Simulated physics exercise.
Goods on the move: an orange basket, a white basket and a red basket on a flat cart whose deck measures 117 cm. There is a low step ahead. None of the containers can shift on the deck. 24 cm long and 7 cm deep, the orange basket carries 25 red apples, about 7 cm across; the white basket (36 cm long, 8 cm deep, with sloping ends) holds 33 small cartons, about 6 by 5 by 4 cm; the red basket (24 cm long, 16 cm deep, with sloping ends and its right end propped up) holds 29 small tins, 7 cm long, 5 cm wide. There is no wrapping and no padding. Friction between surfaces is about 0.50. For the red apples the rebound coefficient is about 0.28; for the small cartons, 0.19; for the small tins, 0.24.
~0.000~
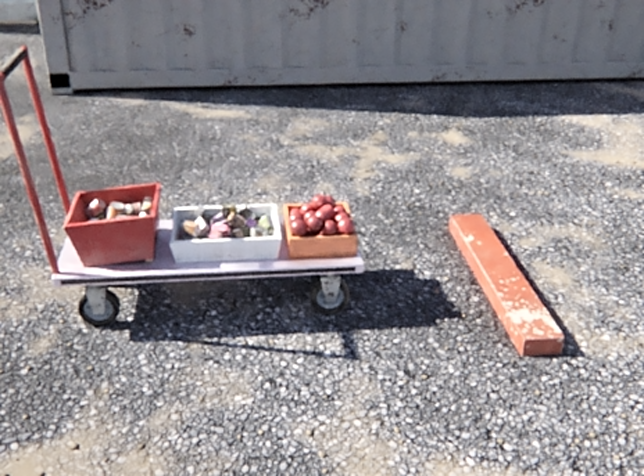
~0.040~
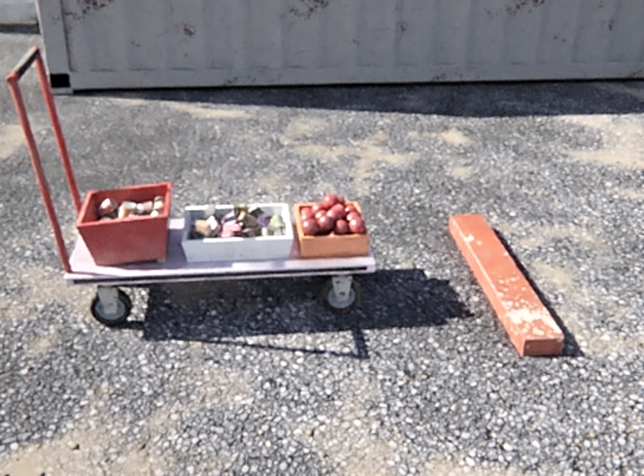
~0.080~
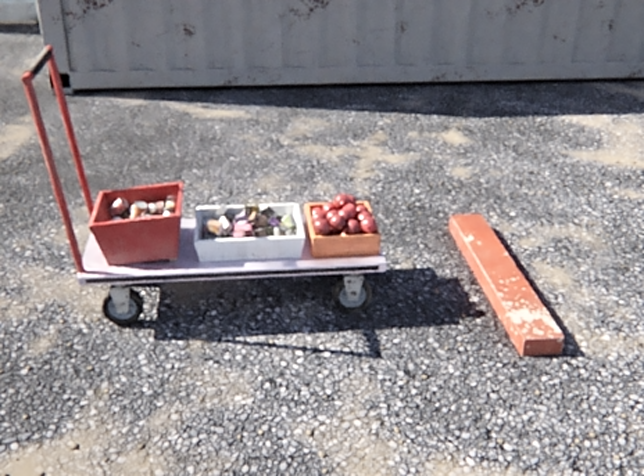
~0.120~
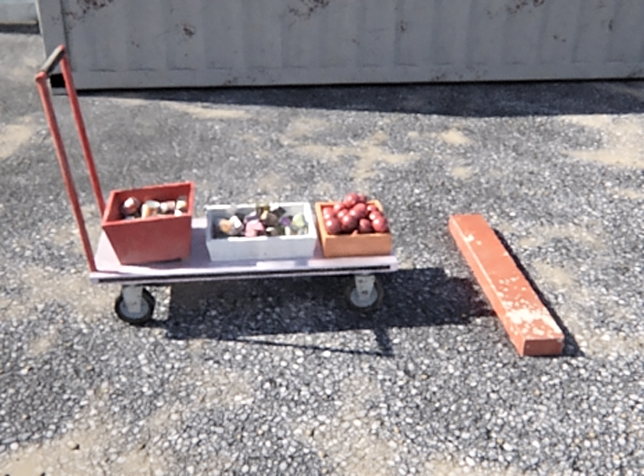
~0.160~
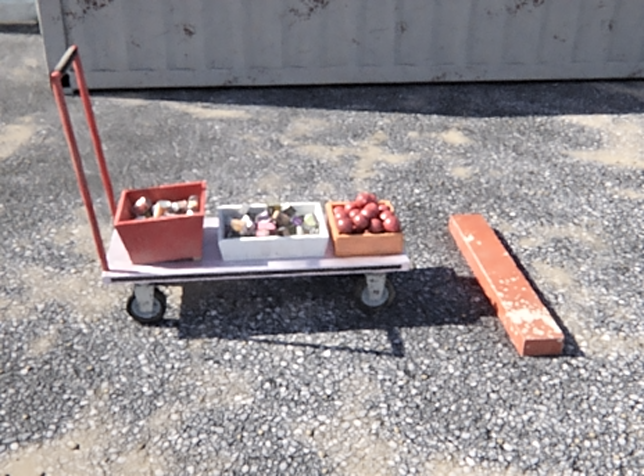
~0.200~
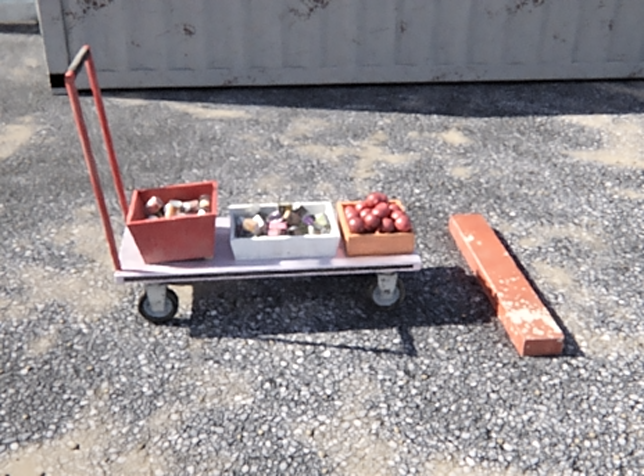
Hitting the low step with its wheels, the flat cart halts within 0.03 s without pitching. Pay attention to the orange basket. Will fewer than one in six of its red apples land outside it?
Yes, fewer than one in six do.
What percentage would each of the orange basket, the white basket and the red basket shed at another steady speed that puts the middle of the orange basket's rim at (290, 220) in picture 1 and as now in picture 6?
Under that change it'd be orange basket at 20, white basket at 0 and red basket at 0 percent.
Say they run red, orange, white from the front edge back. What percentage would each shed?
Orange basket 0 %, white basket 0 %, red basket 0 %.
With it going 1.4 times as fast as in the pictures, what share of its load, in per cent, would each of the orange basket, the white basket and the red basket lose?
Then the orange basket sheds 20 per cent, the white basket 0 per cent, and the red basket 0 per cent.
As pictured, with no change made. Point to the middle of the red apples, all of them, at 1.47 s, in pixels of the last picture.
(470, 223).
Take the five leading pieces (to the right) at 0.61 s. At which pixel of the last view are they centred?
Their mean place is roughly (487, 212) in the last picture.
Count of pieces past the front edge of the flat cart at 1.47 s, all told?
Close to 1.
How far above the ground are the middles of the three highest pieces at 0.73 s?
40 cm.
After 0.51 s, the wheels strike.
After 0.61 s, orange basket 25 in, 0 out, white basket 33 in, 0 out and red basket 29 in, 0 out.
After 0.73 s, orange basket 24 in, 1 out, white basket 33 in, 0 out and red basket 29 in, 0 out.
After 0.96 s, orange basket 24 in, 1 out, white basket 33 in, 0 out and red basket 29 in, 0 out.
Outcome (at 1.47 s), orange basket 24 in, 1 out, white basket 33 in, 0 out and red basket 29 in, 0 out. Asked share, 1 of 25, 4 per cent.
